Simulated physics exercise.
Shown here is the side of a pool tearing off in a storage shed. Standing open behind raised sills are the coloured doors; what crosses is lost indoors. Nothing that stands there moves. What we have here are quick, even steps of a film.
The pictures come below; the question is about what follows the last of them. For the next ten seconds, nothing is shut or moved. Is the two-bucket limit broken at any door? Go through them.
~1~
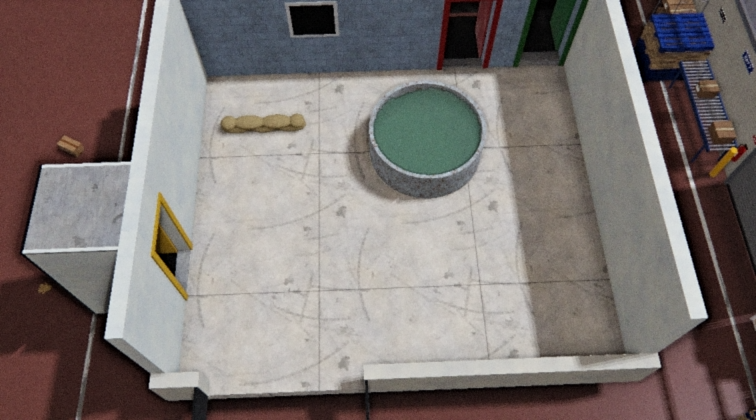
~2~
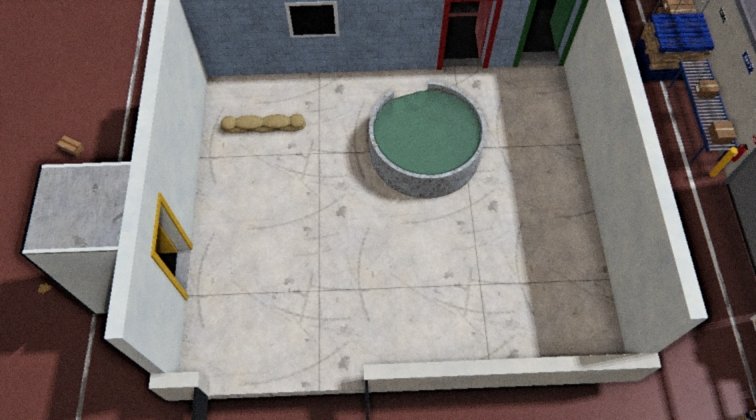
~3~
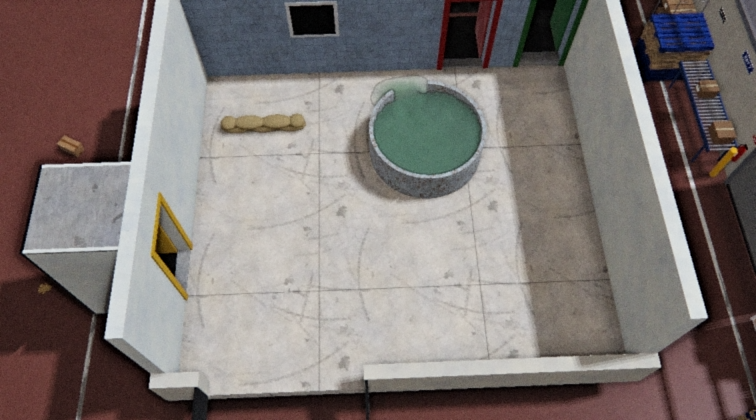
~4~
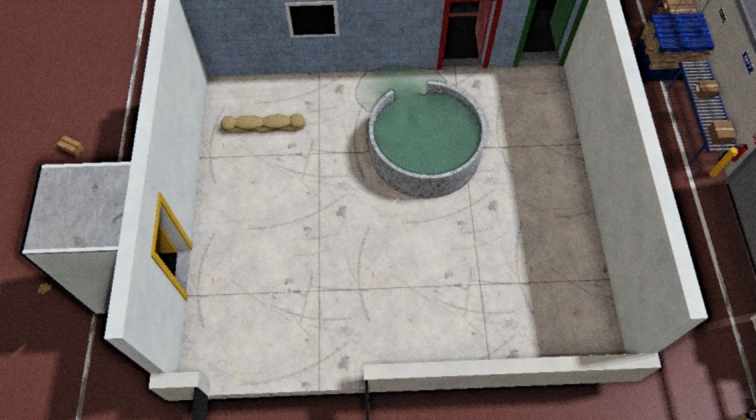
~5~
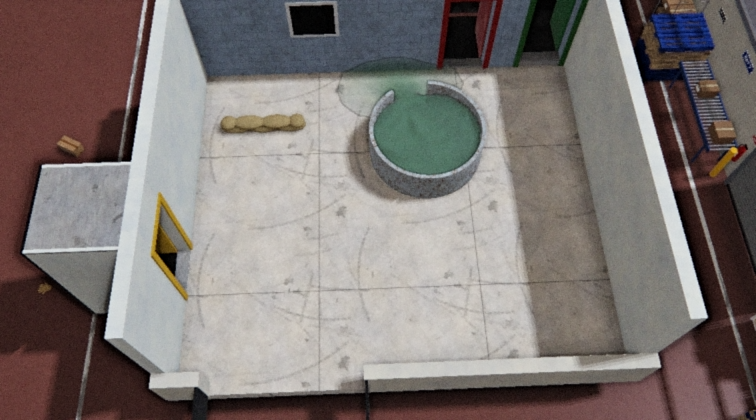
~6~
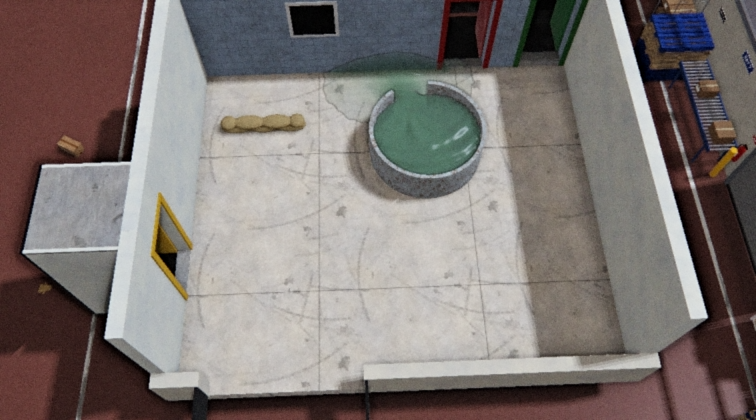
The yellow door is going to be at or under the line. The red door is going to be over the line. The green door is going to be at or under the line.
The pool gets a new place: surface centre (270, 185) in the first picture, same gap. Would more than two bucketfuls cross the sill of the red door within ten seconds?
My call is that the red one stays inside the limit.
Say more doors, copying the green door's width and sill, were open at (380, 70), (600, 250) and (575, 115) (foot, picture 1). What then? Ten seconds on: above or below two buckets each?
Going door by door: The first runs past the limit, the second remains below the limit, the third remains below the limit.
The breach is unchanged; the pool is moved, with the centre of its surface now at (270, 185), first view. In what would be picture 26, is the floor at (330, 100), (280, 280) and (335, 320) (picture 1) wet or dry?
Taking them in the order asked: Inundated, then spared, then spared.
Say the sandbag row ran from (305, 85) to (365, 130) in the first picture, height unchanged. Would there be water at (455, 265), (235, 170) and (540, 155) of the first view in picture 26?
The first point is still bare, the second swamped and the third swamped.
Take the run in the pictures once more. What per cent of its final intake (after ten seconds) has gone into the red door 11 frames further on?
Close to 40 %.
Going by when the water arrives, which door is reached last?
The yellow door.
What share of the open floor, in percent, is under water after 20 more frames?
Roughly 35 percent, I'd say.
A moment on, water covers 10 % of the floor; the yellow door not reached, the red door under two buckets in, the green door not reached.
Next, water covers 20 % of the floor; the yellow door not reached, the red door over two buckets in, the green door wet at the sill, nothing in.
Then, water covers 35 % of the floor; the yellow door not reached, the red door over two buckets in, the green door wet at the sill, nothing in.
Later, water covers 70 % of the floor; the yellow door wet at the sill, nothing in, the red door over two buckets in, the green door wet at the sill, nothing in.
In the end, water covers 95 % of the floor; the yellow door wet at the sill, nothing in, the red door over two buckets in, the green door wet at the sill, nothing in.
